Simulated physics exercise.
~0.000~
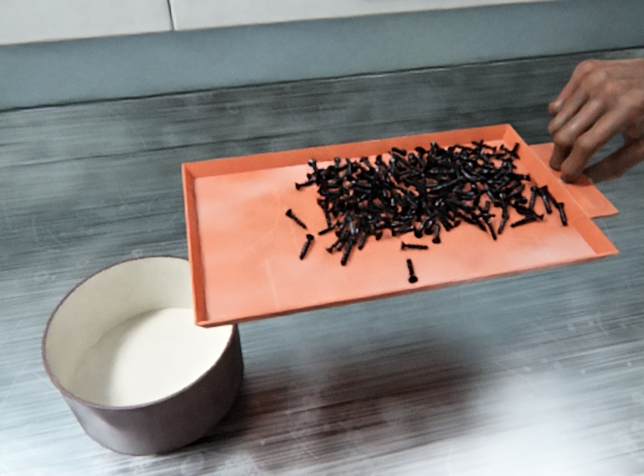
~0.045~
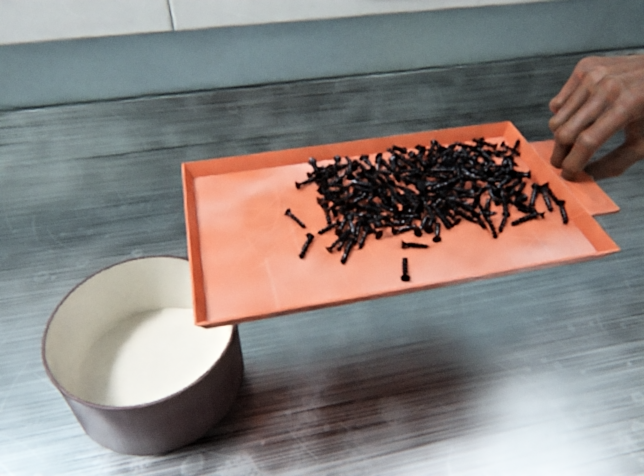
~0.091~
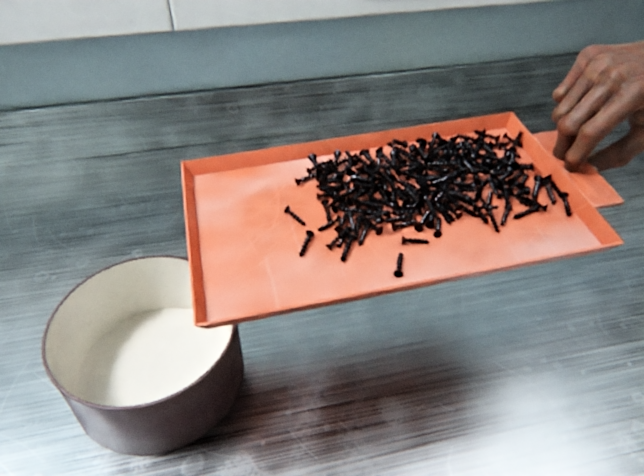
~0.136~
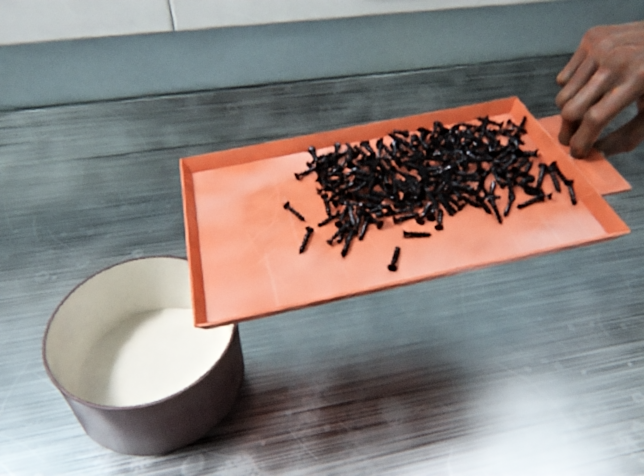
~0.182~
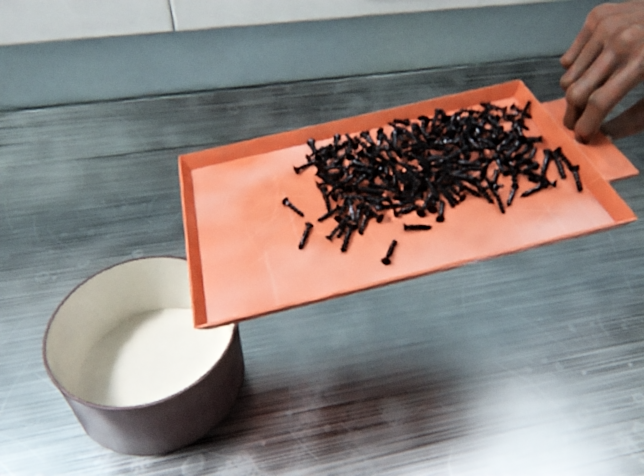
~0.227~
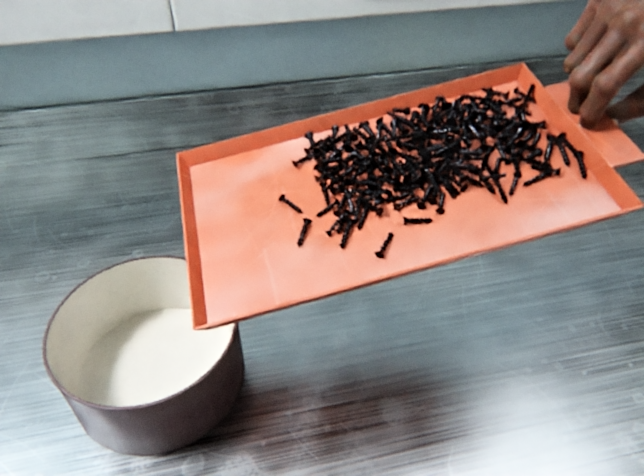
A hand raises the right end of an orange tray holding many black screws.
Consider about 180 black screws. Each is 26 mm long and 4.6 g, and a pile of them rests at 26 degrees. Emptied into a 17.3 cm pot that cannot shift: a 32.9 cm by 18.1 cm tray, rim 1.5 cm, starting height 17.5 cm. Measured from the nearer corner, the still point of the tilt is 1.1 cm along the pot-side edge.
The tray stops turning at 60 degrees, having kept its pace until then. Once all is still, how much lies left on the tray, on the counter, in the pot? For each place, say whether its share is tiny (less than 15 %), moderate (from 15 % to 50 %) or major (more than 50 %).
Shares - left on the tray: Tiny, counter: Major, pot: Moderate.
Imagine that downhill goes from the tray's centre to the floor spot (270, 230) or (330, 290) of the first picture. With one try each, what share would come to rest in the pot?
That would be close to 70 per cent and then close to 0 per cent.
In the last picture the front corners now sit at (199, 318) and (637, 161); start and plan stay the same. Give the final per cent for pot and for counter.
Pot 70; counter 25.
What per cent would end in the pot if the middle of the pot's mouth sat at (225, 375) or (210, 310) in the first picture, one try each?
Try one: ~ 45 %; try two: ~ 10 %.
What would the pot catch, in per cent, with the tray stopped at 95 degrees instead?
I'd say close to 30 percent.
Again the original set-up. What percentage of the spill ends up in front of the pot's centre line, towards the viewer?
Estimate: Close to 100 per cent of the pieces.
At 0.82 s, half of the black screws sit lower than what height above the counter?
The halfway mark sits at about 22 cm.
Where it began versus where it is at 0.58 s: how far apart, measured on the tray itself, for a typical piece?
Roughly 3 cm.
After 0.58 s, tilt 35 degrees; the tray holds 100 %, the pot 0 %.
After 0.82 s, tilt 51 degrees; the tray holds 90 %, the pot 0 %.
After 1.16 s, tilt 60 degrees; the tray holds 10 %, the pot 30 %.
By 2.3 s all is still; tray 5 %, counter 65 %, pot 30 %.
